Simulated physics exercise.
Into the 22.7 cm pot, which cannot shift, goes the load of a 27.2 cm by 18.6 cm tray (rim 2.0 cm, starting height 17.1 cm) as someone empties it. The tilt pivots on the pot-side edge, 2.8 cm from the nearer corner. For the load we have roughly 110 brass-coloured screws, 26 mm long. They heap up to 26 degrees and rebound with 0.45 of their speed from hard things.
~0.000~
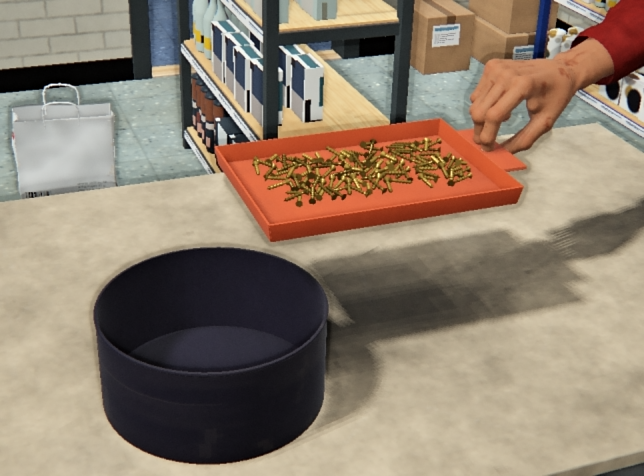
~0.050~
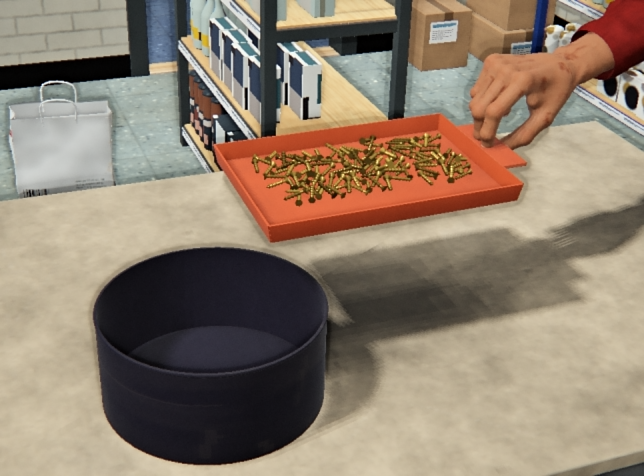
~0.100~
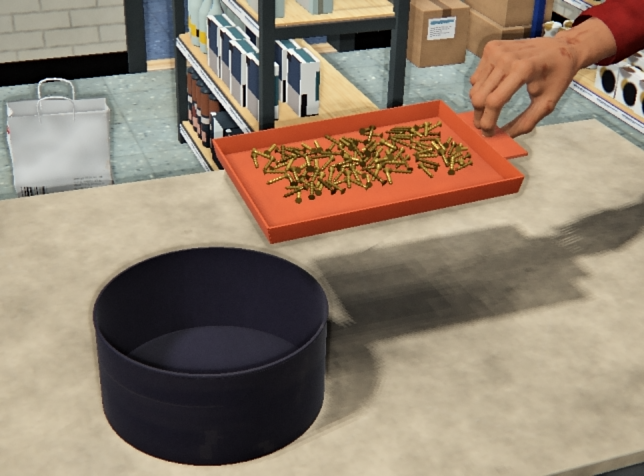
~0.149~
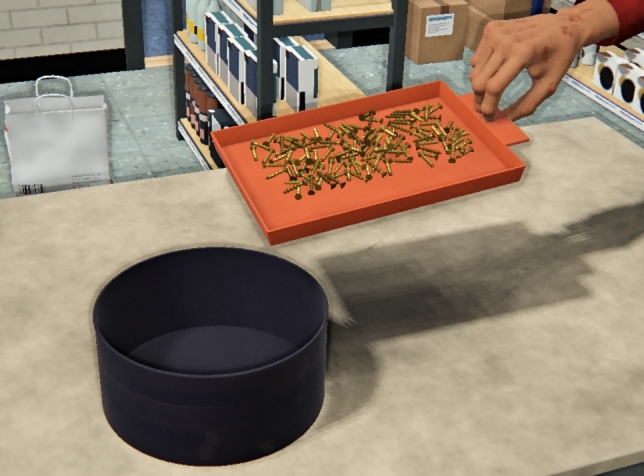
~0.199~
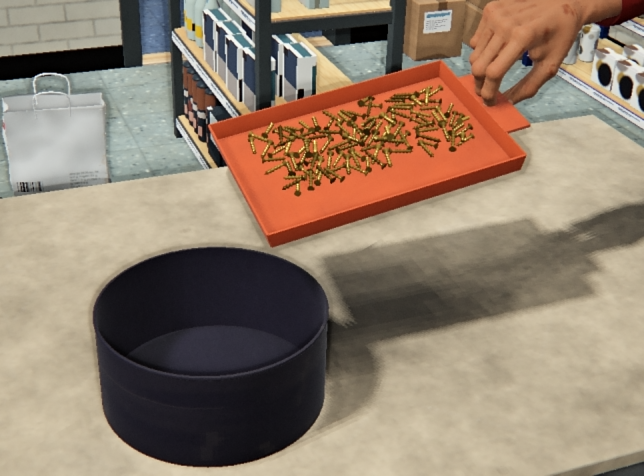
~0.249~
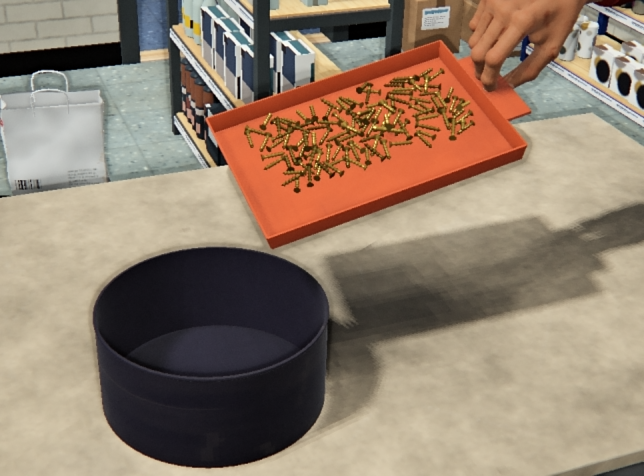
On a shop counter, a hand raises one end of an orange tray of brass-coloured screws.
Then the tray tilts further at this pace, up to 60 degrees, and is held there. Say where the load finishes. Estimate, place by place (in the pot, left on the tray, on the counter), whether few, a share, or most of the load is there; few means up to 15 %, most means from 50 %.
My estimate: Pot: Most, left on the tray: A share, counter: Few.
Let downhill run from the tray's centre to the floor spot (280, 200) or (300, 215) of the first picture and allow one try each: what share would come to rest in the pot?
Approximately 40 percent, then 45 percent.
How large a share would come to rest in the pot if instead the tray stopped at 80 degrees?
You'd end up with some 90 % in the pot.
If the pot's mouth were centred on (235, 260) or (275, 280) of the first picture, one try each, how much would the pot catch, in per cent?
Roughly 30 and 60 percent.
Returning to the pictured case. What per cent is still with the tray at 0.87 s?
Close to 50 in a hundred parts of the load.
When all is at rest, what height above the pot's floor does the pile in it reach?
It reaches roughly 1.5 cm.
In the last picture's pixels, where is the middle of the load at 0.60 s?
Roughly pixel (309, 179).
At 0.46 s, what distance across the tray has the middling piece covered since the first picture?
About 3 cm.
After 0.46 s, tilt 40 degrees; the tray holds 100 %, the pot 0 %.
After 0.60 s, tilt 54 degrees; the tray holds 100 %, the pot 0 %.
Then, at 0.87 s, tilt 60 degrees; the tray holds 50 %, the pot 40 %.
By 1.9 s all is still; pot 60 %, tray 40 %, counter 0 %.
